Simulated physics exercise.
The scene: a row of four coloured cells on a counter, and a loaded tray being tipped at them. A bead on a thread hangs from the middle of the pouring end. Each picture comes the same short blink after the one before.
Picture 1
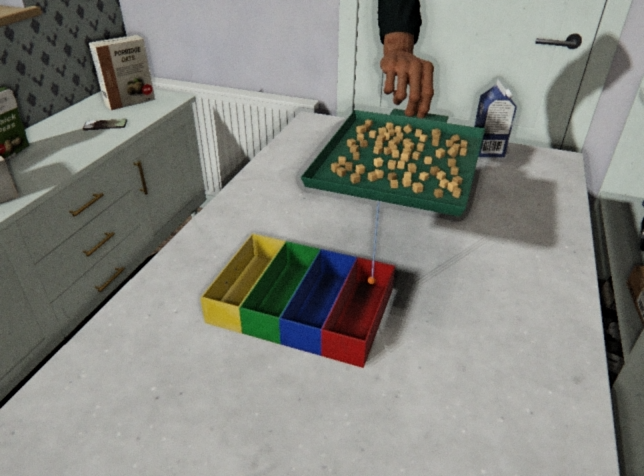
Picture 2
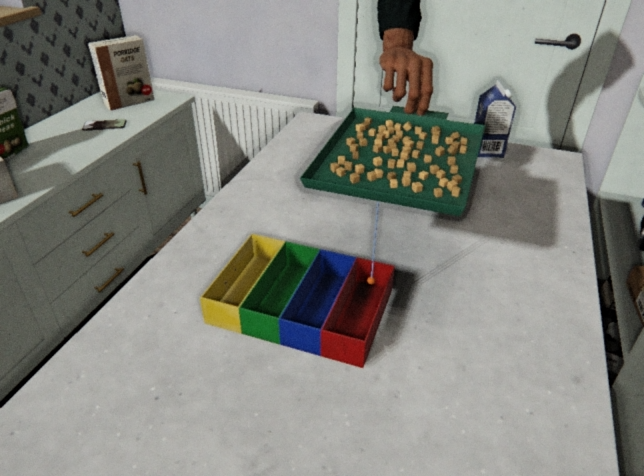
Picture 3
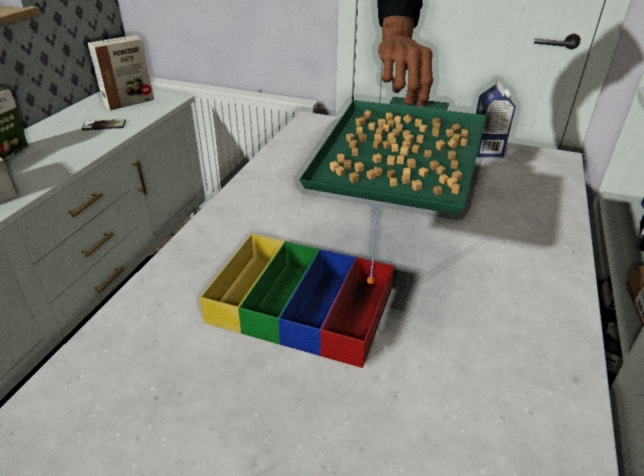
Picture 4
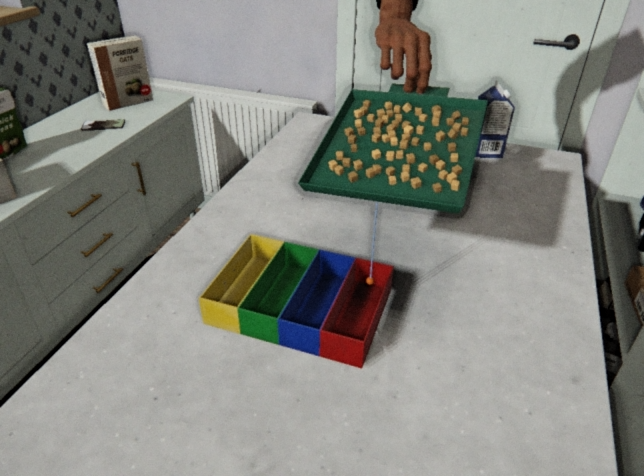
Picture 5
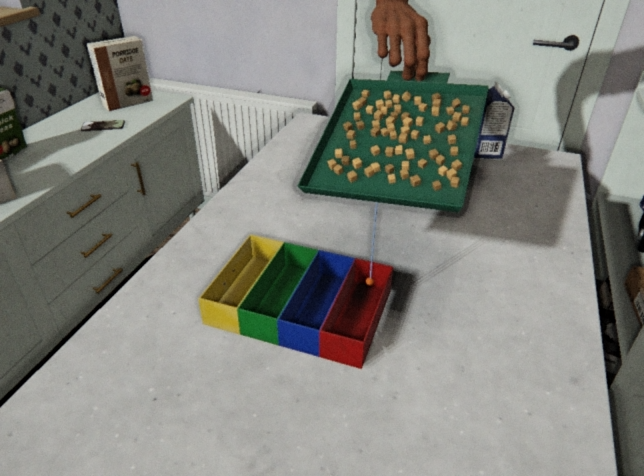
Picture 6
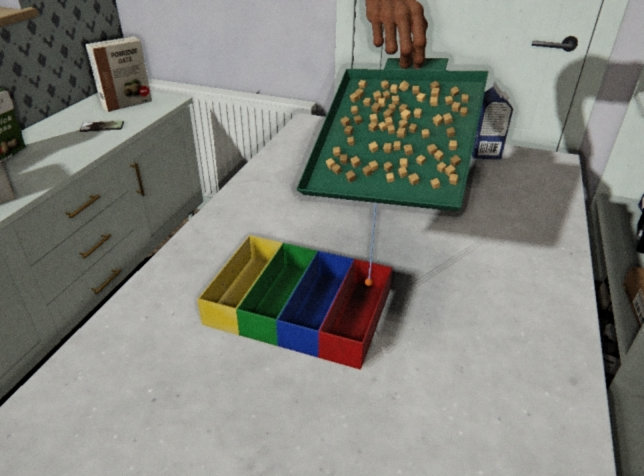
We see a hand holding a green tray of small wooden cubes above a counter with yellow, green, blue and red cells; the hand rises, gradually tilting the tray toward its lower left corner while the cells stay still.
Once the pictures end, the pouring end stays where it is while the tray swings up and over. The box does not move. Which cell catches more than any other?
Most goes to the blue cell.
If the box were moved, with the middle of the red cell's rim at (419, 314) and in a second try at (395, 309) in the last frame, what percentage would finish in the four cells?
First some 100, then 100 per cent.
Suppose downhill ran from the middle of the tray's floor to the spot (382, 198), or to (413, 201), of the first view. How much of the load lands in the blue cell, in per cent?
In turn 20 and 0 in a hundred.
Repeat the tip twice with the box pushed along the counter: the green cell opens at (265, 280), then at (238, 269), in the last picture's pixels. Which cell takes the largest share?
At the first place that blue cell, at the second the cell in red.
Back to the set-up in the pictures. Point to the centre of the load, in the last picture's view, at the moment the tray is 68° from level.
Roughly at (346, 181).
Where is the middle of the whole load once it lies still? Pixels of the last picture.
Around (313, 322).
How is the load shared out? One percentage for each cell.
About: Yellow cell 0, green cell 20, blue cell 40, red cell 30 per cent.
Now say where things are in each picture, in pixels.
Corners of the pouring end near (305, 176) and (462, 205), level; middle of the load near (407, 152), small wooden cubes; bead on its thread near (372, 280); yellow cell near (221, 313); green cell near (260, 323); blue cell near (301, 335); red cell near (343, 346), in the first frame.
Corners of the pouring end near (305, 177) and (461, 205), level; middle of the load near (407, 150), in the second frame.
Corners of the pouring end near (304, 178) and (461, 204), tipped barely, lowest at the left corner; middle of the load near (407, 145), in the third frame.
Corners of the pouring end near (303, 181) and (459, 203), tipped a little, lowest at the left corner; middle of the load near (406, 138), in the fourth frame.
Corners of the pouring end near (302, 184) and (459, 203), tipped clearly, lowest at the left corner; middle of the load near (405, 131), in the fifth frame.
Corners of the pouring end near (301, 187) and (457, 203), tipped clearly, lowest at the left corner; middle of the load near (404, 124); yellow cell near (218, 315); green cell near (257, 325); blue cell near (298, 336); red cell near (340, 348), in the sixth frame.
Shortly afterwards, tray tipped steeply; all but a few on the tray; a little falling or outside the box.
Next, tray tipped past a quarter turn; near two thirds on the tray; a little in the blue cell; a little in the green cell; only a few in the red cell; near a quarter falling or outside the box.
Some moments later, tray tipped past a quarter turn; near half in the blue cell; near a quarter in the red cell; near a quarter in the green cell; only a few in the yellow cell; a little falling or outside the box.
In the end, tray tipped past a quarter turn; near half in the blue cell; near a quarter in the red cell; near a quarter in the green cell; only a few in the yellow cell; a little outside the box.
